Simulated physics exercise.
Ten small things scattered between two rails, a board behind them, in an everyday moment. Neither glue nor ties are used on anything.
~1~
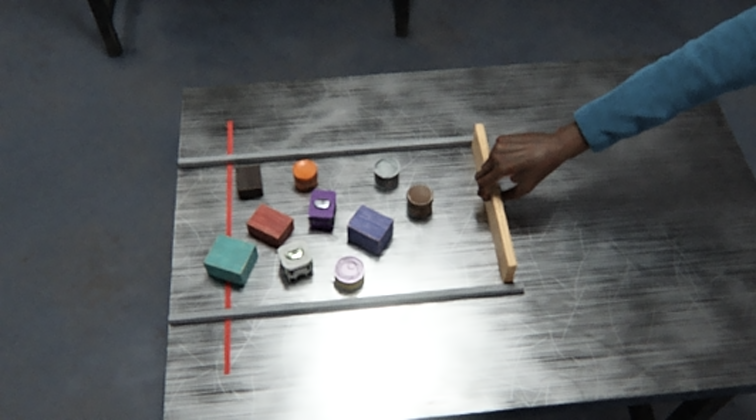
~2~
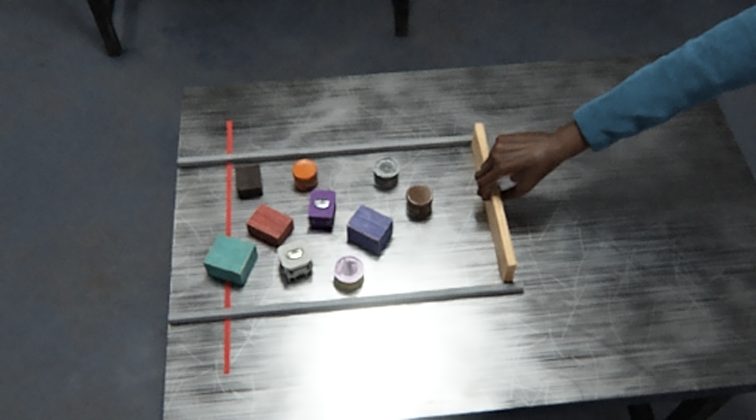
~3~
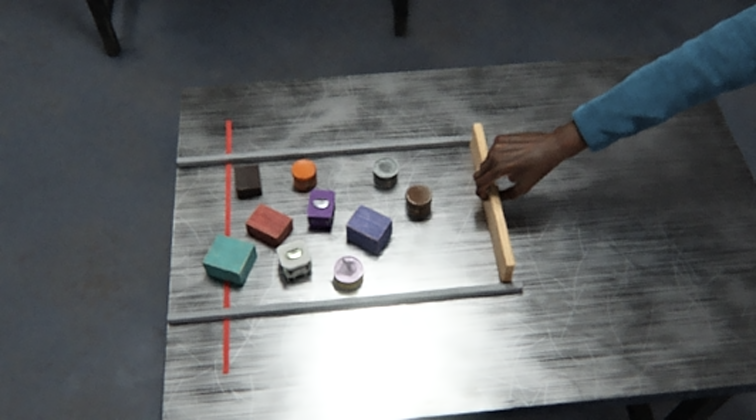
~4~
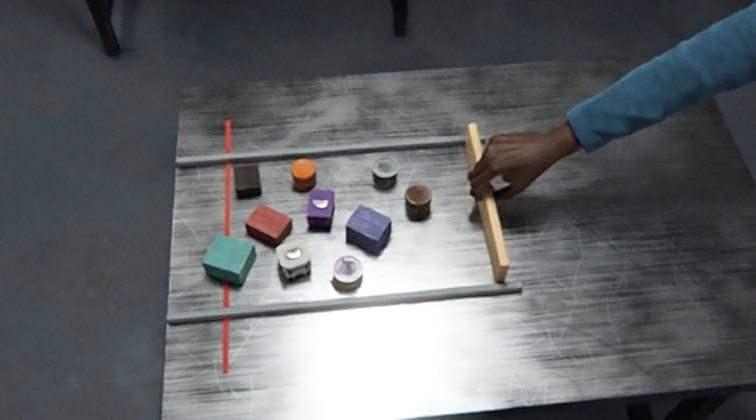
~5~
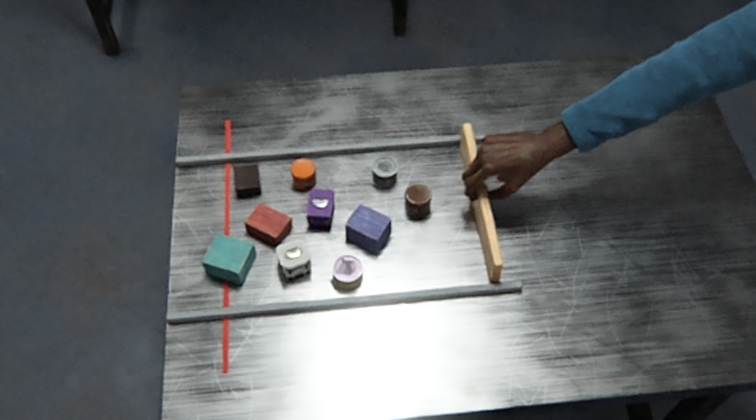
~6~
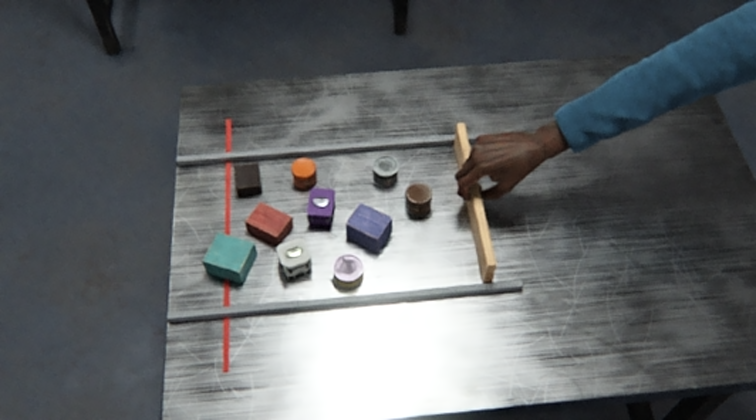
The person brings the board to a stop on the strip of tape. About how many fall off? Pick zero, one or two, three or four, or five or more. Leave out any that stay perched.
One or two fall off.
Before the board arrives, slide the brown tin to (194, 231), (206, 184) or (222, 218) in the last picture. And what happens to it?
In order, it goes down; goes down; goes down.
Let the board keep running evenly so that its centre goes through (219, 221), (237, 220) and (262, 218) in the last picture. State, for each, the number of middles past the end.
Going through the three positions, you'd get 2, 0 and 0.
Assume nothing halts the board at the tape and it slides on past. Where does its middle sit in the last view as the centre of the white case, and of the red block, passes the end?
About (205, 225), and about (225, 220) for the other.
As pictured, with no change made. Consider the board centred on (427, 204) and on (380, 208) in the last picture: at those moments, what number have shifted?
It comes to 1 for the first spot, 3 for the other.
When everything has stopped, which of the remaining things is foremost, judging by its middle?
The red block is foremost.
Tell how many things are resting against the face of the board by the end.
Number in contact with it: 4.
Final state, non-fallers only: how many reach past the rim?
It would come to 2.
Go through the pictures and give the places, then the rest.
In the first frame, turquoise block (232, 260); black block (249, 182); red block (271, 226); board (493, 201); tape (229, 233).
In the second frame, black block (249, 182); grey tin (386, 173).
In the third frame, red block (269, 225); white case (295, 261).
In the fourth frame, turquoise block (230, 259); yellow tin (348, 273).
In the fifth frame, black block (248, 181); blue block (369, 228).
In the sixth frame, turquoise block (230, 258); black block (248, 180); red block (269, 224); board (473, 200); tape (227, 231).
Early on, none off yet; turquoise block at rest near (230, 258); black block at rest near (248, 180); red block at rest near (269, 224).
A while later, none off yet; turquoise block at rest near (228, 257); black block moving near (239, 180); red block travelled a little near (248, 222).
Finally, the number that fall off is one or two; lost, turquoise block.
